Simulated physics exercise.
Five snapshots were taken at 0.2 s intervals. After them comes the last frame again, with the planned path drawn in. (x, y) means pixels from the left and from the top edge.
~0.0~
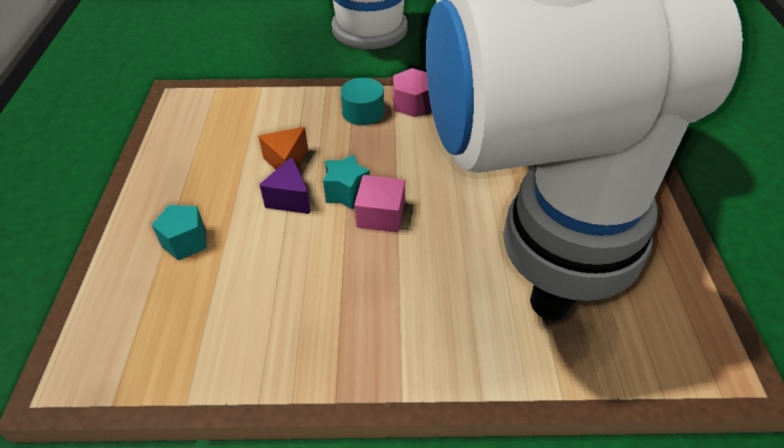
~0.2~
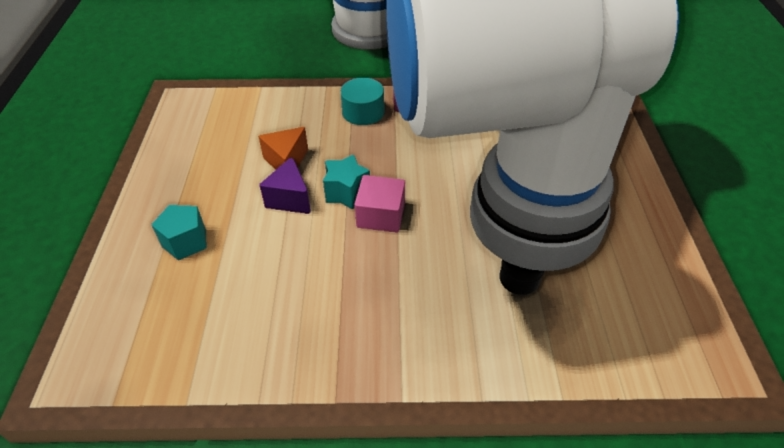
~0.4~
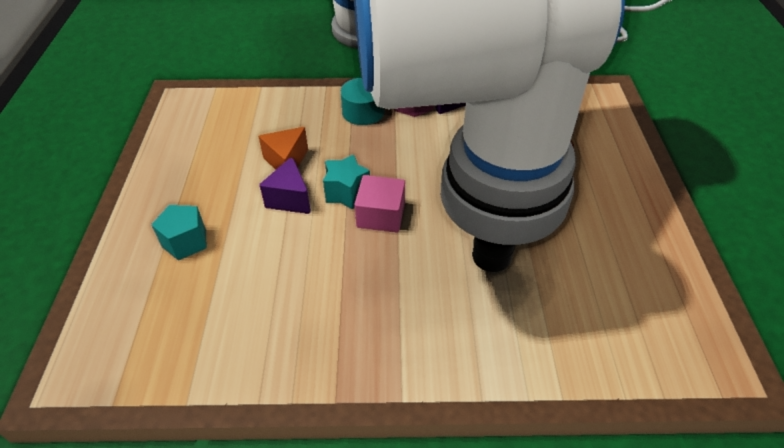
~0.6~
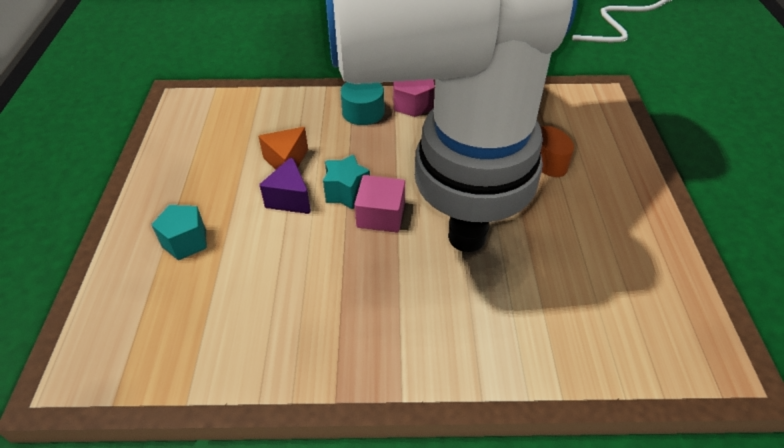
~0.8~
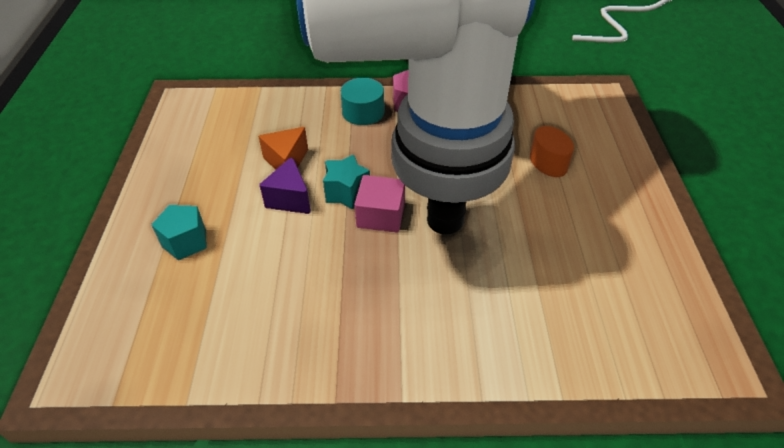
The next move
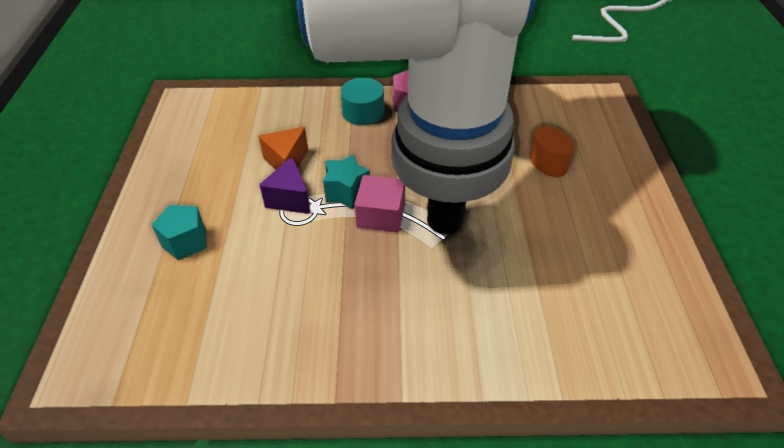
At first, a white robot arm holds its dark tip over the right side of a wooden board scattered with colourful blocks. The arm then moves steadily left and slightly away, uncovering an orange-brown block behind it, and its tip ends up just right of the pink block, while the blocks stay still.
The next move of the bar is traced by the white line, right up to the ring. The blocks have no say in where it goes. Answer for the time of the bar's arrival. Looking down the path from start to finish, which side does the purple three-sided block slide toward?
Toward the left.
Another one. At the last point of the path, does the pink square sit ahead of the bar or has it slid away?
It slips away.
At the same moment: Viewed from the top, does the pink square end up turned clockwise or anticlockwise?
Rotates clockwise.
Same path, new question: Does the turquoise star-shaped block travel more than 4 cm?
Answer: Yes.
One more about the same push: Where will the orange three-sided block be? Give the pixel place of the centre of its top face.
So, by the moment the path ends, you'll find the top centre of the orange three-sided block at (260, 126).
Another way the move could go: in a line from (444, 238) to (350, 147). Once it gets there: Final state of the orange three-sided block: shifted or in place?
The orange three-sided block keeps its place.
Path on the board, from (444, 238) through (401, 213) and (351, 204) to (299, 211).
What follows on the original path. One third of the way, bar (401, 197); turquoise star-shaped block (330, 163); pink square (362, 184).
Two thirds of the way, bar (349, 188); orange three-sided block (270, 131); purple three-sided block (269, 178); turquoise star-shaped block (298, 144); pink square (314, 170), turned 20° clockwise.
At the end, bar (296, 195); orange three-sided block (260, 126), turned 20° clockwise; purple three-sided block (245, 181); turquoise star-shaped block (287, 137), turned 45° clockwise; pink square (278, 165), turned 55° clockwise.
